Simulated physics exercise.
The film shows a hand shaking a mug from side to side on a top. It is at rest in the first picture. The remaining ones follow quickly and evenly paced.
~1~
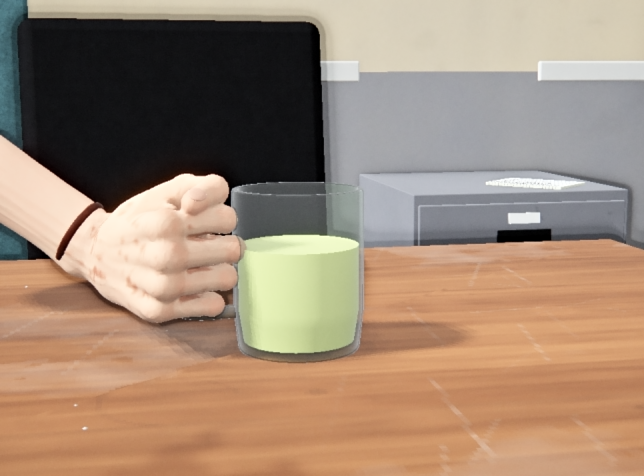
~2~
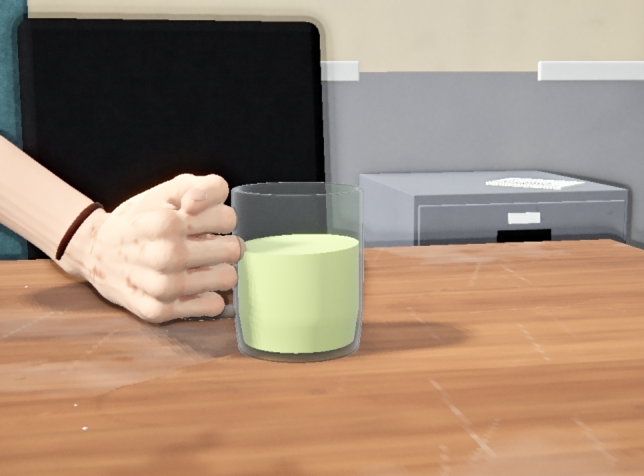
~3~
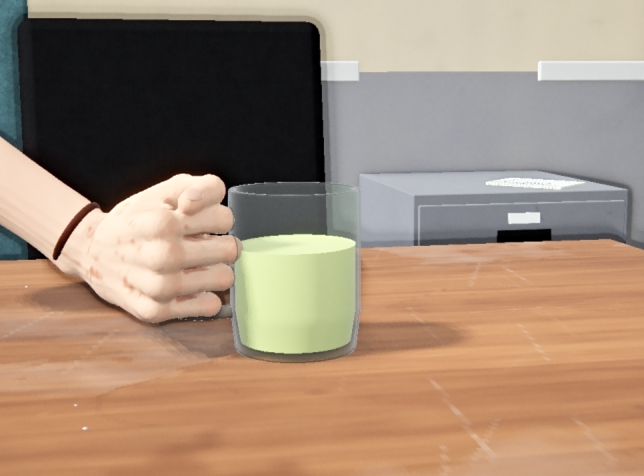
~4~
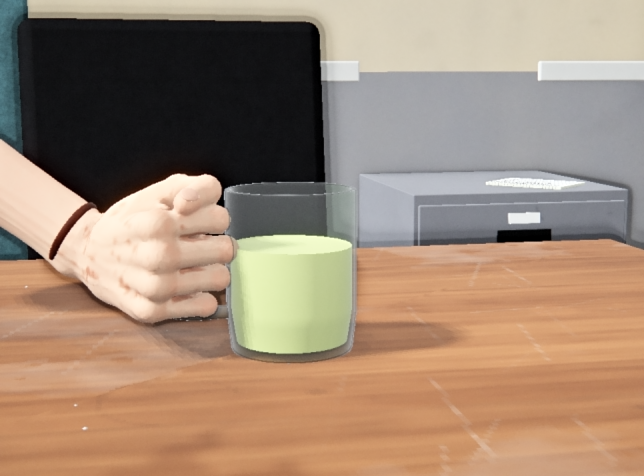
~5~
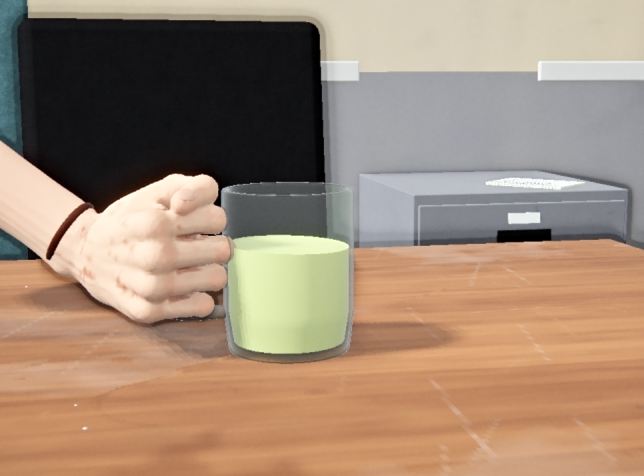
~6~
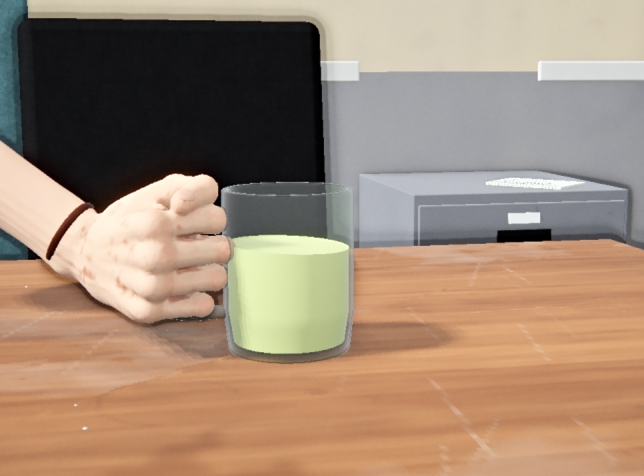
On a wooden tabletop, a hand beside a clear mug of pale green liquid shifting slightly left, the surface staying nearly level.
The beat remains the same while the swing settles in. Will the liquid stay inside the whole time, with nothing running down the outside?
It stays contained.
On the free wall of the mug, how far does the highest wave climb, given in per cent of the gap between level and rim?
My estimate is 10 in a hundred.
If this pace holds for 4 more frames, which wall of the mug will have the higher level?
The right side.
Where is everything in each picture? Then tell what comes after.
In the first frame, mug (298, 264) about two thirds full; at rest.
In the second frame, mug about two thirds full, surface at (298, 245); surface about level.
In the third frame, mug (295, 264) about two thirds full; surface about level.
In the fourth frame, mug about two thirds full, surface at (291, 245); surface about level.
In the fifth frame, mug (288, 264) about two thirds full; surface about level.
In the sixth frame, mug about two thirds full, surface at (288, 245); surface a little higher on the left.
A moment on, the highest wave so far stays far below the rim.
When it is over, the highest wave so far stays far below the rim; nothing has left it.
